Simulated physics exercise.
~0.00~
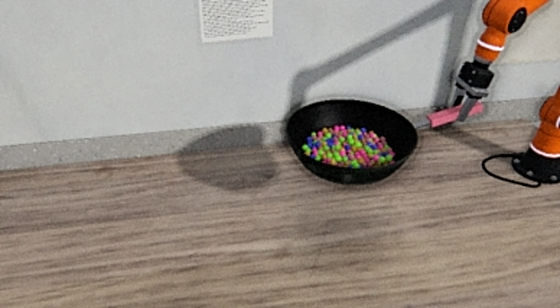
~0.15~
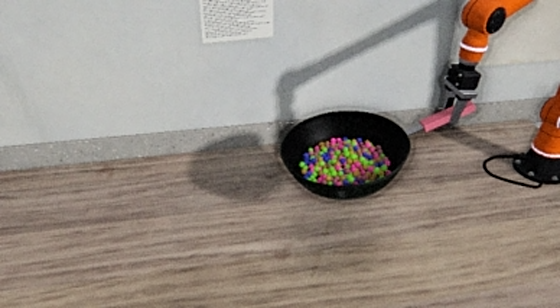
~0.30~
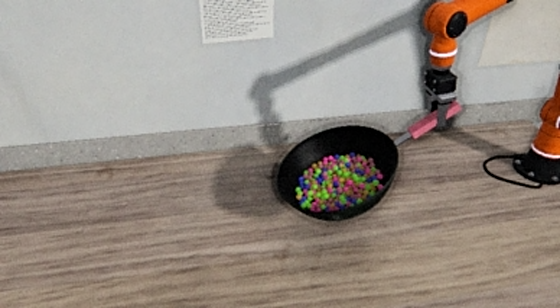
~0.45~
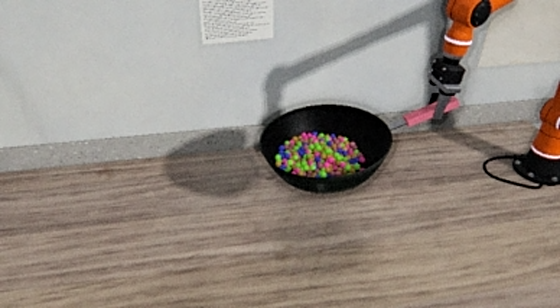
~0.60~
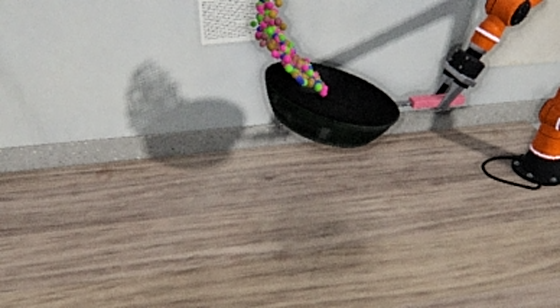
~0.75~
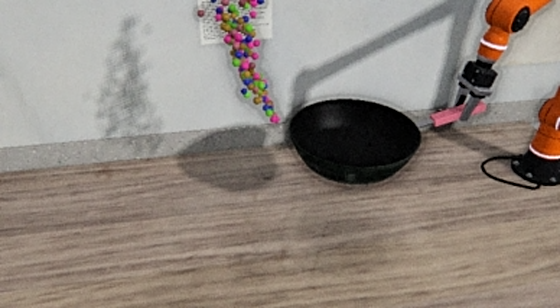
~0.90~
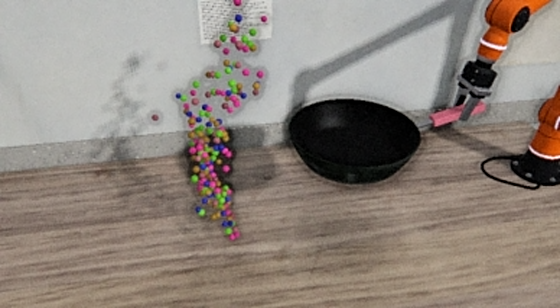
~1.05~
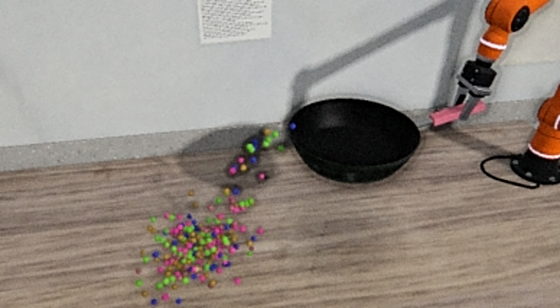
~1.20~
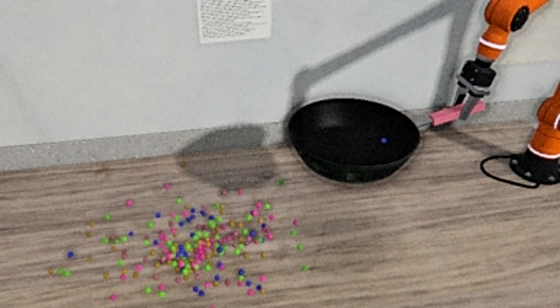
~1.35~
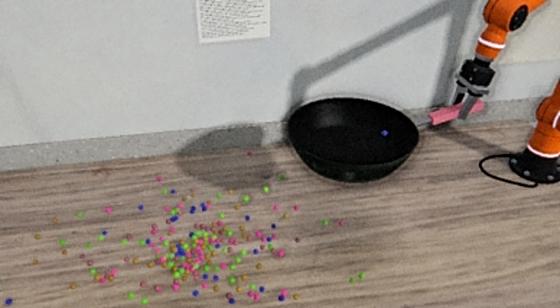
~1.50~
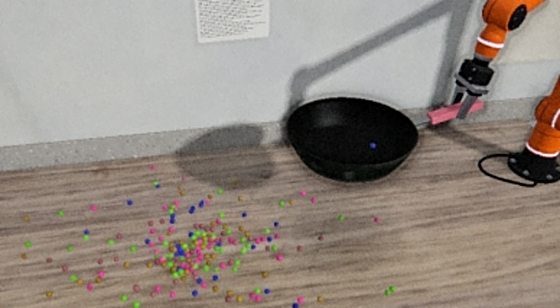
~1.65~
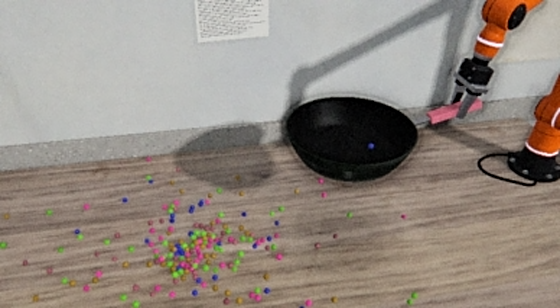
An orange robot arm at the right grips the pink handle of a black frying pan filled with small round sweets in pink, green, blue and other colours, seen from slightly above a wooden surface against a pale wall. The arm moves the pan down and leftward, tipping it a little, then levels it. It swings the pan upward, and the sweets fly out over its left rim in a long stream. The pan returns rightward and stays level while the sweets fall and scatter across the wood at the lower left. Nearly all lie spread there, with one blue sweet left in the pan.
